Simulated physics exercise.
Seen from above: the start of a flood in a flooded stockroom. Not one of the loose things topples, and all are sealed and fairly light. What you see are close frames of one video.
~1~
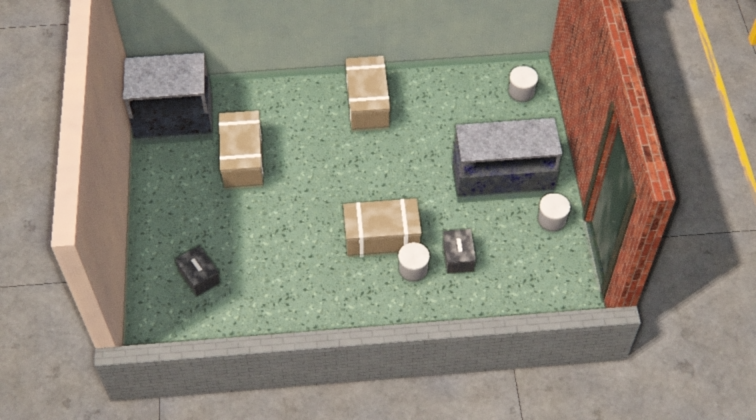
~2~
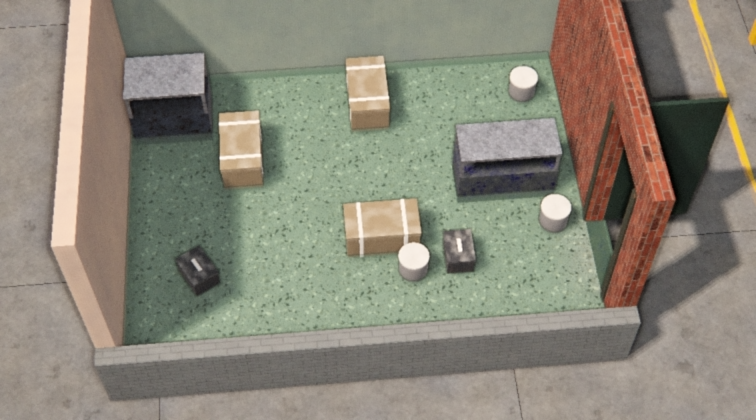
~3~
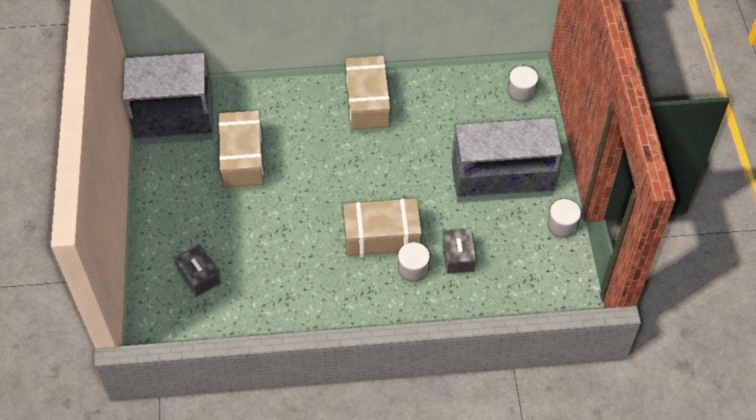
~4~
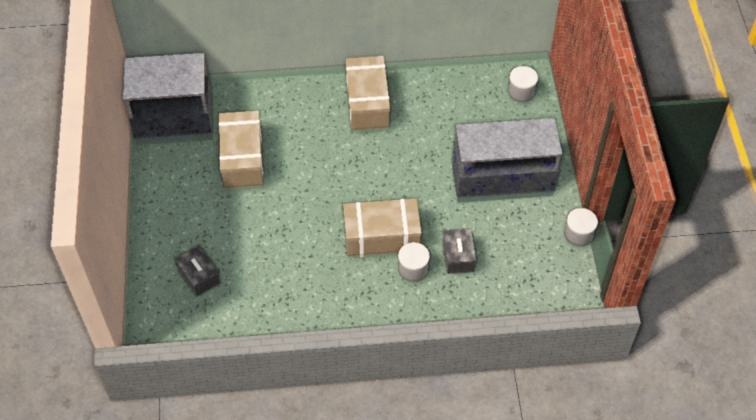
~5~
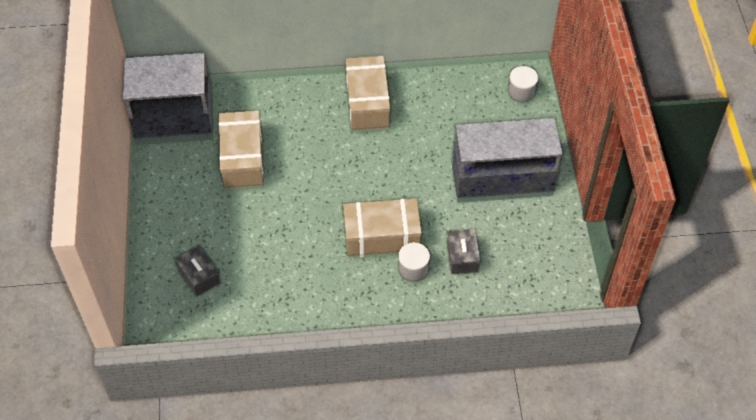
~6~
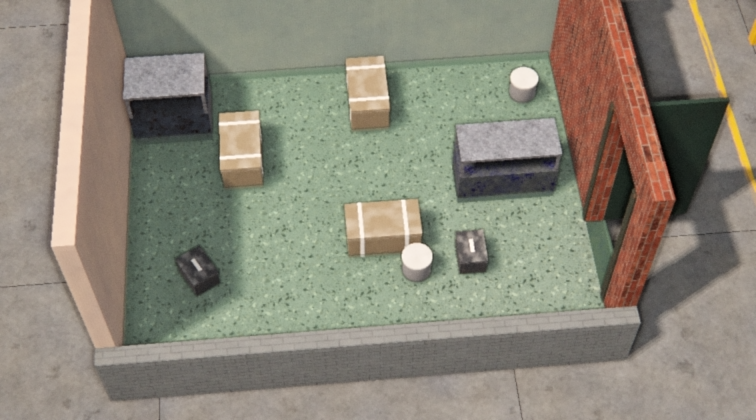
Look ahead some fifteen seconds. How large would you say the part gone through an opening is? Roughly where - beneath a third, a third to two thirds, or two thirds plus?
Roughly a third to two thirds.
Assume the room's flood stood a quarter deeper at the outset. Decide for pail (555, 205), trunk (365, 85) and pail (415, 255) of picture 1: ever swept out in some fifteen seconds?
In turn: Swept away, remains, swept away.
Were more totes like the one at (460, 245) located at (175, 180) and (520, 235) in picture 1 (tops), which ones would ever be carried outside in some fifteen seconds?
In that order: Kept in, yes.
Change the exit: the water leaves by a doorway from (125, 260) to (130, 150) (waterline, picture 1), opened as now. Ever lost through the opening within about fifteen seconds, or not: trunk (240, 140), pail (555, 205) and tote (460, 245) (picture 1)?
In that order: Through, no, stays.
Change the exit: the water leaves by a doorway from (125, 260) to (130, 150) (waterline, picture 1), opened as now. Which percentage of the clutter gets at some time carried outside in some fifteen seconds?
That would be near 20 per cent of the things.
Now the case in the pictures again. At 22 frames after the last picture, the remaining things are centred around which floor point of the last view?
(358, 177).
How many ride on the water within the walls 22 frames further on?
I make it 4.
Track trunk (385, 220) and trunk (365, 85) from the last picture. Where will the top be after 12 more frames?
Near (497, 241) and (390, 94).
A moment on, 1 of 8 are out; 7 afloat.
Next, 2 of 8 are out; 6 afloat.
Later, 4 of 8 are out; 4 afloat.
In the end, 4 of 8 are out; 4 afloat.
